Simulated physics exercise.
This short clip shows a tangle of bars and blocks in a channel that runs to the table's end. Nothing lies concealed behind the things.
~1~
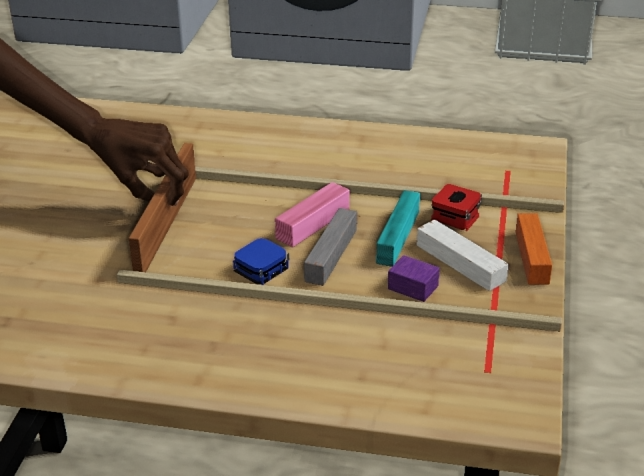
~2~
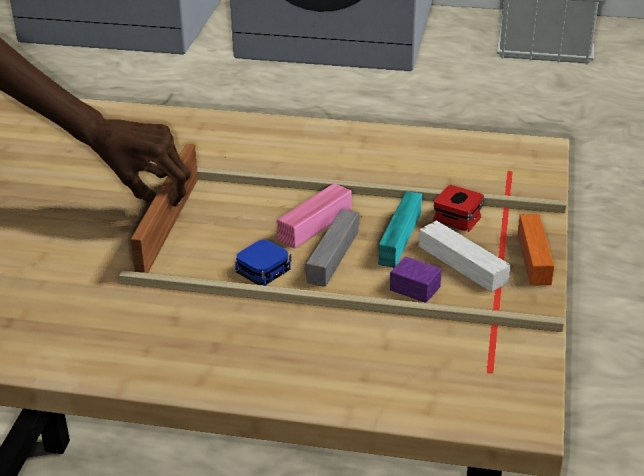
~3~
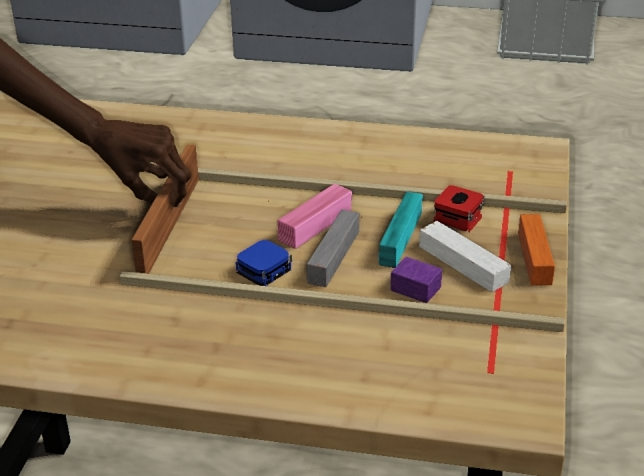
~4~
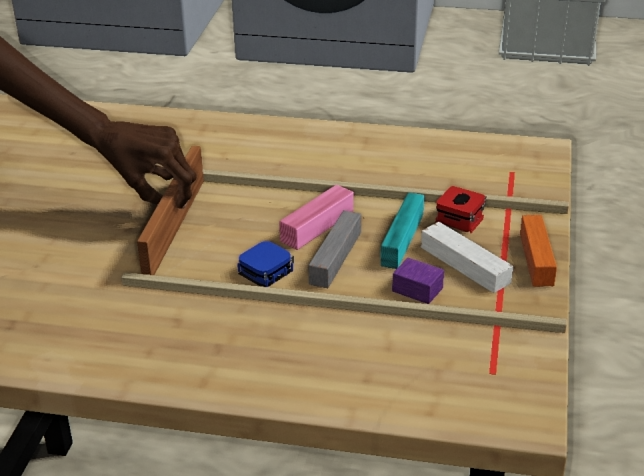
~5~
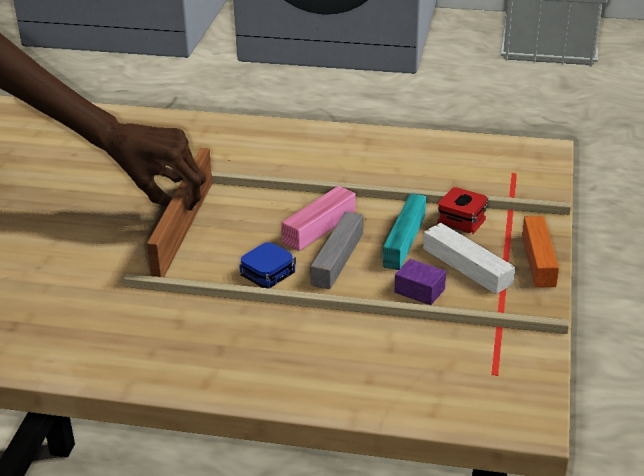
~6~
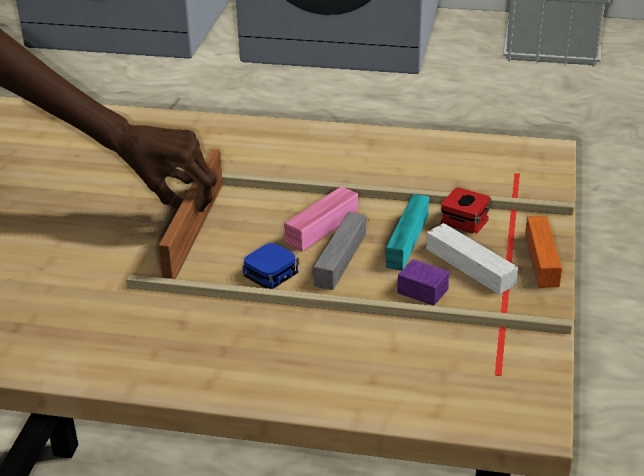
At first, a hand holds a brown board upright at the left end of a channel scattered with colourful bars, blocks and small cases, near a red line. The board barely moves, then the hand slides it a short way right, while the objects keep their arrangement, untouched by it.
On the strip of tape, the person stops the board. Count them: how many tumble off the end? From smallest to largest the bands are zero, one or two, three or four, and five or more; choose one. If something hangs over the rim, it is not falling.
The right band is three or four.
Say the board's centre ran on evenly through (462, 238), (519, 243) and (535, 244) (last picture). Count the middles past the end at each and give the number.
By position: 1 / 5 / 6.
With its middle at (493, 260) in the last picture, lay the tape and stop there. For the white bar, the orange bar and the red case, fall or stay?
Taking each: The white bar topples, the orange bar topples, the red case holds its spot.
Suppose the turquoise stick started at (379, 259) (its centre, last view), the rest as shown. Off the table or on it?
If so, it ends up falling.
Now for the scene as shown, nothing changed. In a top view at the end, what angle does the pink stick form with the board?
Angle: Roughly 0 degrees.
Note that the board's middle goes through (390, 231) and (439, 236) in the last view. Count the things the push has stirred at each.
The first count is 7, and then it's 8.
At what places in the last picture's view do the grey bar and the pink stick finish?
I'd say approximately (556, 267) and then (523, 236).
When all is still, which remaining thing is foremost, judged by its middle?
The turquoise stick is it.
Soon after, none off yet; orange bar at rest near (543, 251); white bar at rest near (471, 258); red case at rest near (465, 211).
Then, none off yet; orange bar at rest near (543, 251); white bar moved a little near (483, 258); red case at rest near (465, 211).
Further on, none off yet; orange bar moved a little near (576, 247); white bar moved about its own width near (557, 256); red case moved well along near (534, 215).
At rest, the number that fall off is three or four; fallen, purple block, red case, white bar and orange bar.
